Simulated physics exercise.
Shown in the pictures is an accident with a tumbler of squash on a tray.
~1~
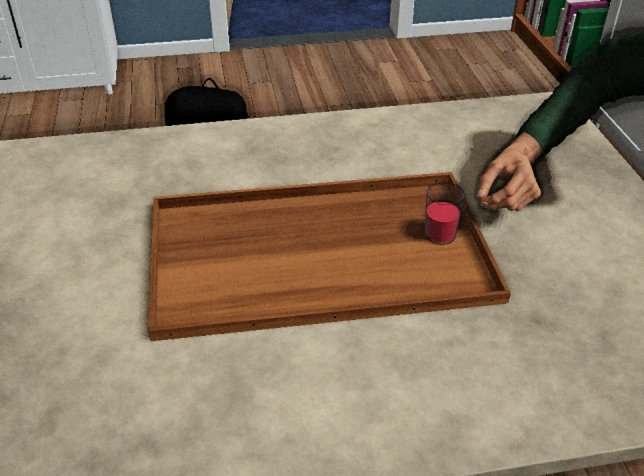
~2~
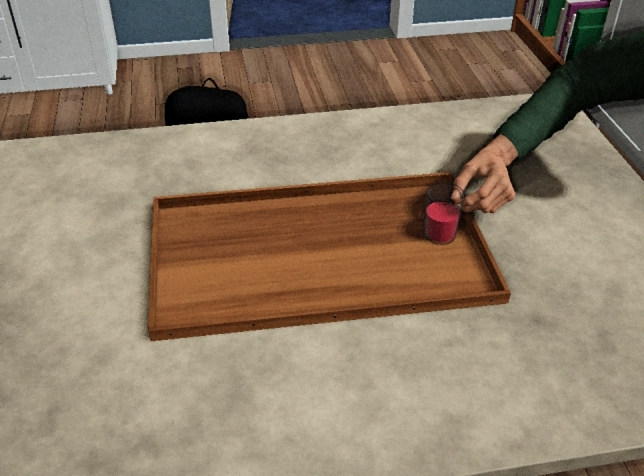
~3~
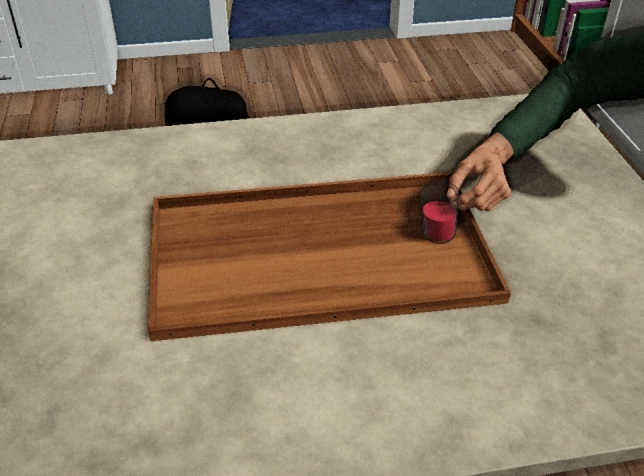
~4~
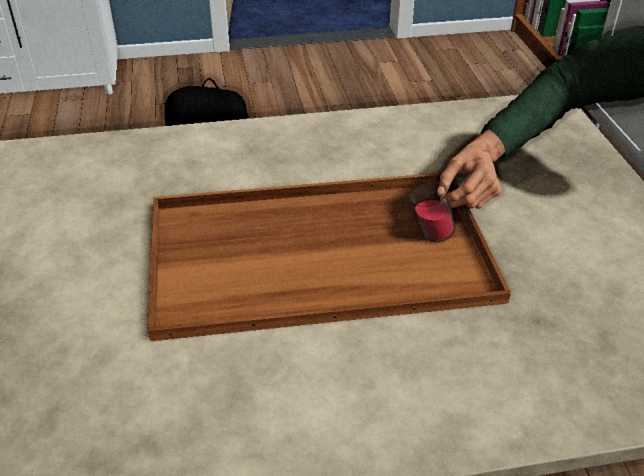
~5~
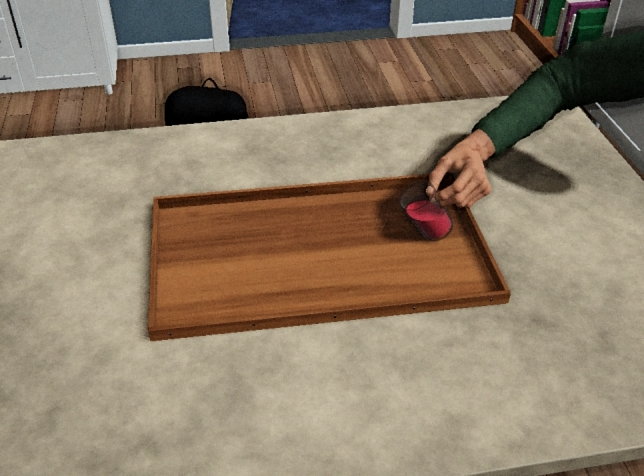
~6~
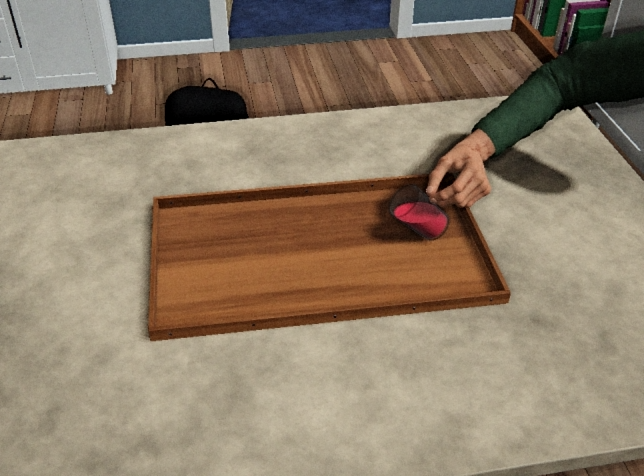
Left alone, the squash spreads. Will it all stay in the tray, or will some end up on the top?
All of it stays in the tray.
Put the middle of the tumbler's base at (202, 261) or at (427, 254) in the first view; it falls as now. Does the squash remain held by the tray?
First it wets the top as well, then it is held by the rim.
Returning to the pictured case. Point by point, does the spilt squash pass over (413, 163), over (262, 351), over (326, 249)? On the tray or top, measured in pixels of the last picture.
Point 1 avoided; point 2 avoided; point 3 met by the spill.
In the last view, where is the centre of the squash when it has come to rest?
In the last view, its middle sits roughly at (247, 252).
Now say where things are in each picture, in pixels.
In the first frame, it stands upright; tumbler (443, 213) about half full; tray (337, 307).
In the second frame, it is being nudged; tumbler about half full, surface at (443, 212).
In the third frame, it is being nudged; tumbler (440, 212) about half full.
In the fourth frame, it is being nudged; tumbler about half full, surface at (433, 210); tray (337, 307).
In the fifth frame, it is being nudged; tumbler (427, 211) tipped 30°.
In the sixth frame, it is falling; tumbler (419, 213) tipped 45°.
Next, the tumbler lies in the tray; the puddle covers about as much as a plate; the top is dry.
After that, the puddle covers about as much as a tray; the top is dry.
Finally, the puddle covers about as much as a tray; the top is dry.
